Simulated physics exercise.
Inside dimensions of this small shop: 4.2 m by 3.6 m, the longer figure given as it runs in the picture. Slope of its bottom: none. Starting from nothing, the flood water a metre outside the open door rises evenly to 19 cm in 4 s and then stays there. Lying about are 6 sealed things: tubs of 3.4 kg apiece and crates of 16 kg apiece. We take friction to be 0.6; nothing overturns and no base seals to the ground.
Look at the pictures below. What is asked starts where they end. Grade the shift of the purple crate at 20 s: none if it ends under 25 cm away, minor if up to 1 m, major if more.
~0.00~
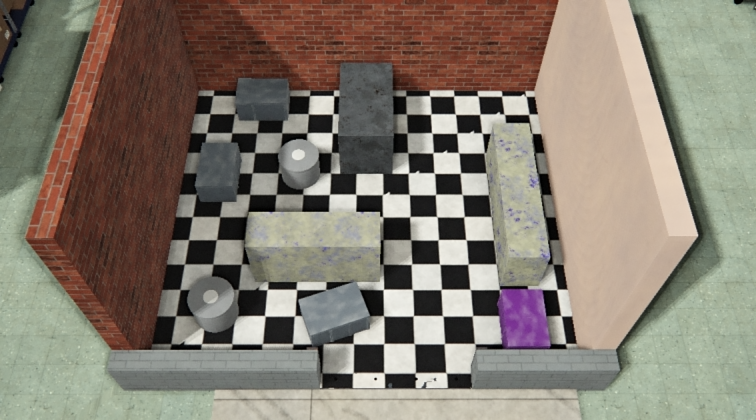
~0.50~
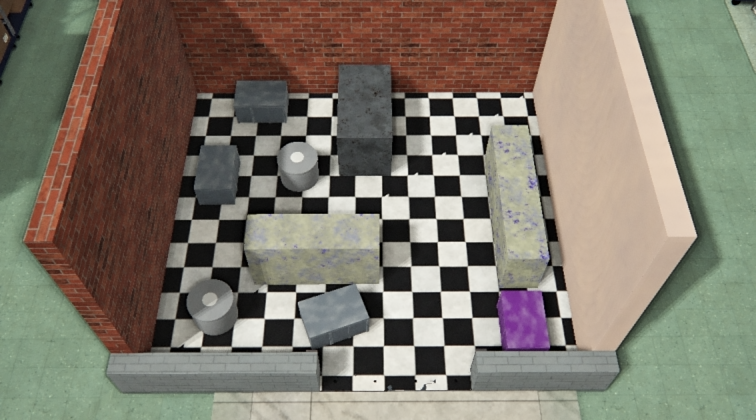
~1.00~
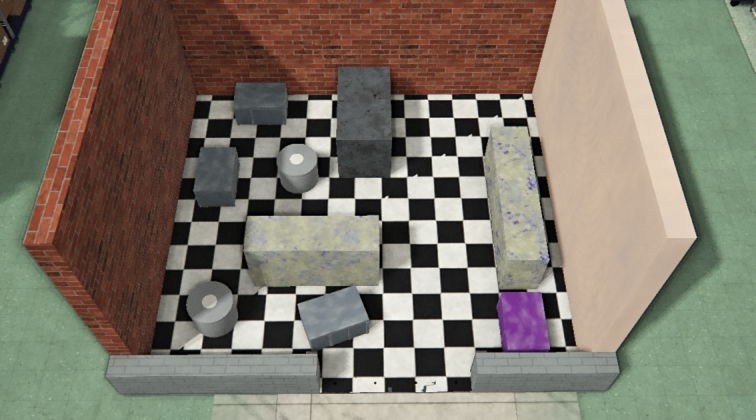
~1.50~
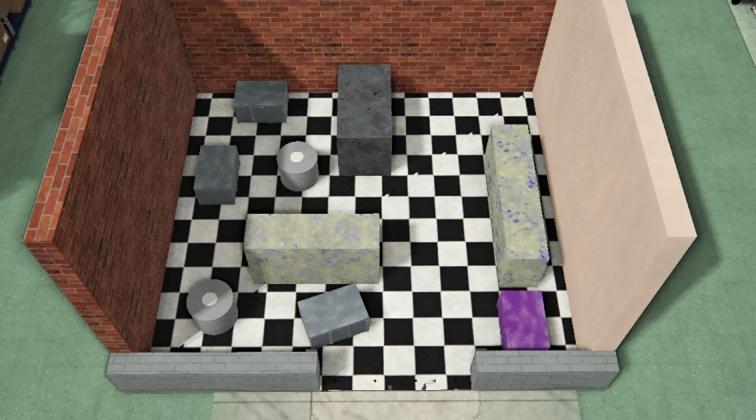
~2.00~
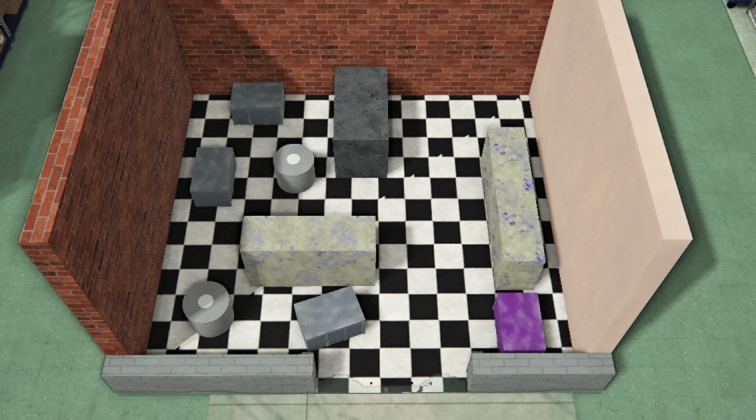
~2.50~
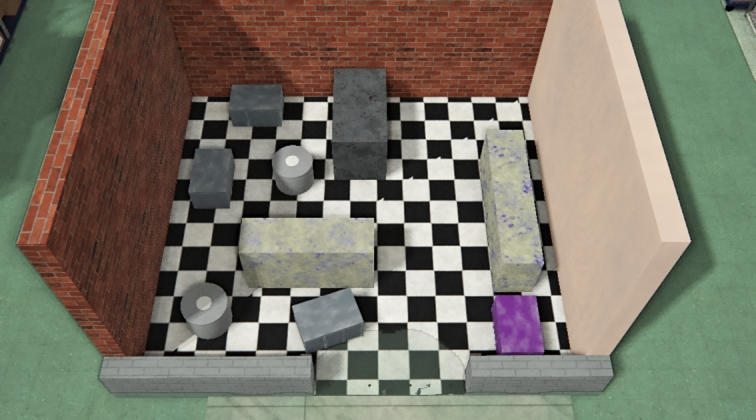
The shift is major.
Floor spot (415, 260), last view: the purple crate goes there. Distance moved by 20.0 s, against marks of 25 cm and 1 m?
Answer: It covers a big distance.
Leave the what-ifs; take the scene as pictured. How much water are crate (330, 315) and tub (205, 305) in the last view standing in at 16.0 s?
17 and 17 cm.
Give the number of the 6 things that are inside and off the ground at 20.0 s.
The count is 6.
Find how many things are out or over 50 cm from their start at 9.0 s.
1 in all.
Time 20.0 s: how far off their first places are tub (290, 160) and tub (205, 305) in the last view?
Respectively 100 and 100 centimetres.
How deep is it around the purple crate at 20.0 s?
About 20 cm.
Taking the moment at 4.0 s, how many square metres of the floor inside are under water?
I'd put it close to 3.5 m2.
After 4.0 s the purple crate is near (519, 323), 0.0 m from its start, aground; 0 afloat.
After 9.0 s the purple crate is near (519, 323), 0.0 m from its start, aground; 3 afloat.
After 16.0 s the purple crate is near (411, 87), 3.2 m from its start, afloat; 6 afloat.
After 20.0 s the purple crate is near (411, 84), 3.2 m from its start, afloat; 6 afloat.
